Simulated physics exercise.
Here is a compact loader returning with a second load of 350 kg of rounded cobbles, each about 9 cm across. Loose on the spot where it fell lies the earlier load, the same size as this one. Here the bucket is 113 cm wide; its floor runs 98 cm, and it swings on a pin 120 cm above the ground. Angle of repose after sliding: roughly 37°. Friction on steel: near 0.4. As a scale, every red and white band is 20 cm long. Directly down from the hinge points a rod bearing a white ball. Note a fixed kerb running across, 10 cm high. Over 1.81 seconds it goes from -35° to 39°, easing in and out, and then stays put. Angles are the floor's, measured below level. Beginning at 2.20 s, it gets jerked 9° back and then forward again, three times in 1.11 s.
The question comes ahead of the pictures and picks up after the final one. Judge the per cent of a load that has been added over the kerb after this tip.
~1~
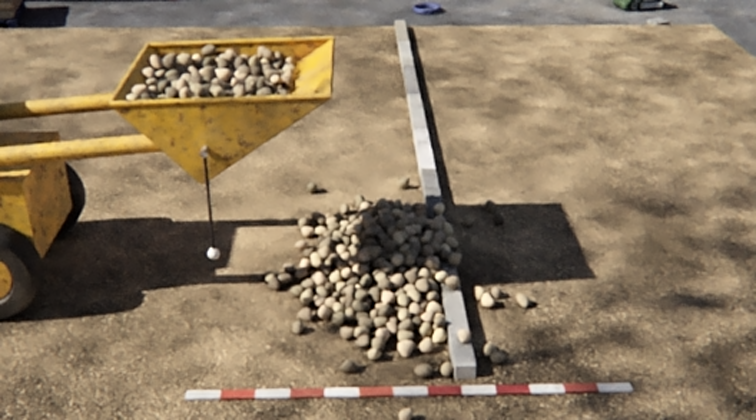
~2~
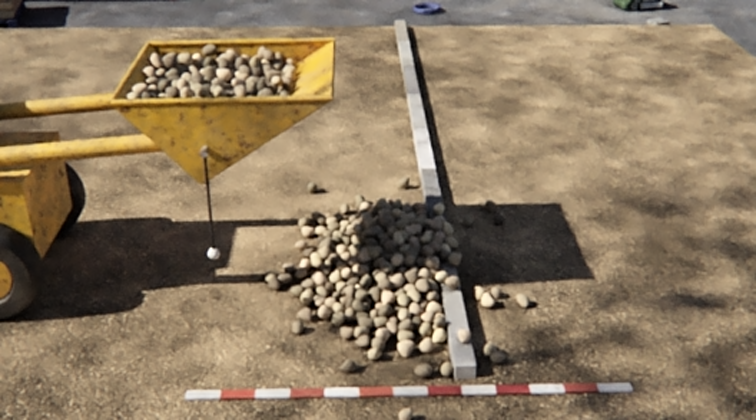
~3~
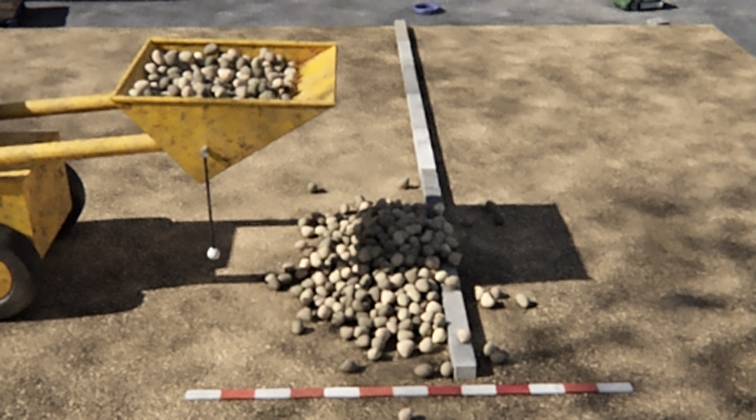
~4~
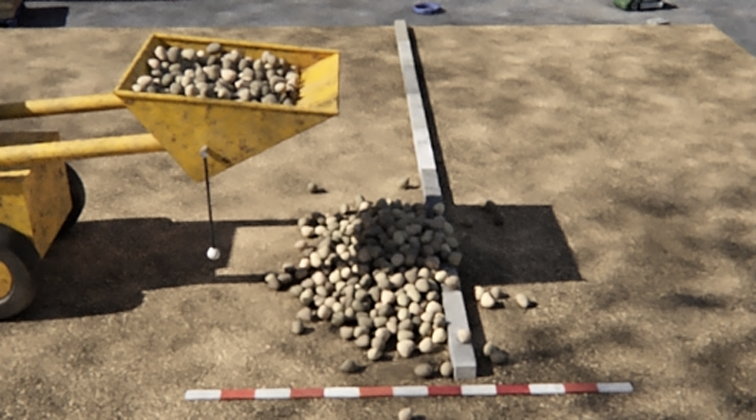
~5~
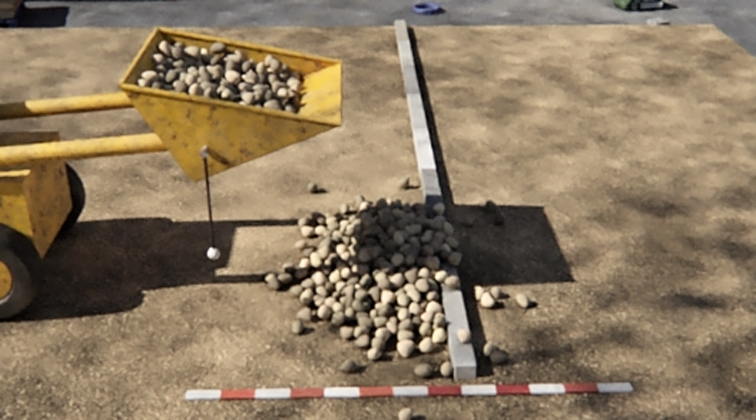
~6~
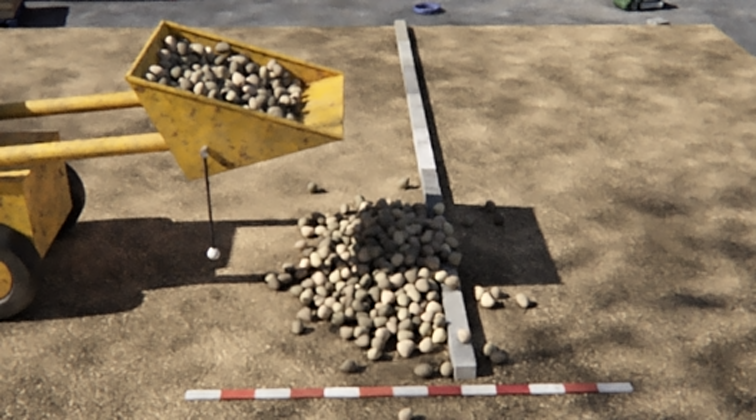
The added amount is roughly 1 per cent of a load.
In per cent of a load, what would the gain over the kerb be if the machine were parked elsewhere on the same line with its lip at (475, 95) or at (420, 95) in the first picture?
I'd guess close to 95 per cent first and close to 60 per cent second.
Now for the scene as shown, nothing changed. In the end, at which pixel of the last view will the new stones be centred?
Near (350, 251).
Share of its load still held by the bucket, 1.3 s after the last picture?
40 %.
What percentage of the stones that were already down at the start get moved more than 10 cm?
Near 10 per cent, I reckon.
Then, 0.8 s after the last picture the floor is at 28°; in per cent of one load, 100 in the bucket, 98 on this side of the kerb, 2 over the kerb; the foremost stones are at (492, 269).
Then, 1.3 s after the last picture the floor is at 39°; in per cent of one load, 38 in the bucket, 160 on this side of the kerb, 2 over the kerb; the foremost stones are at (492, 269).
Then, 3.2 s after the last picture the floor is at 39°; in per cent of one load, 0 in the bucket, 196 on this side of the kerb, 4 over the kerb; the foremost stones are at (539, 256).
Then, 5.8 s after the last picture the floor is at 39°; in per cent of one load, 0 in the bucket, 196 on this side of the kerb, 4 over the kerb; the foremost stones are at (539, 256). Net gain over the kerb, 1.
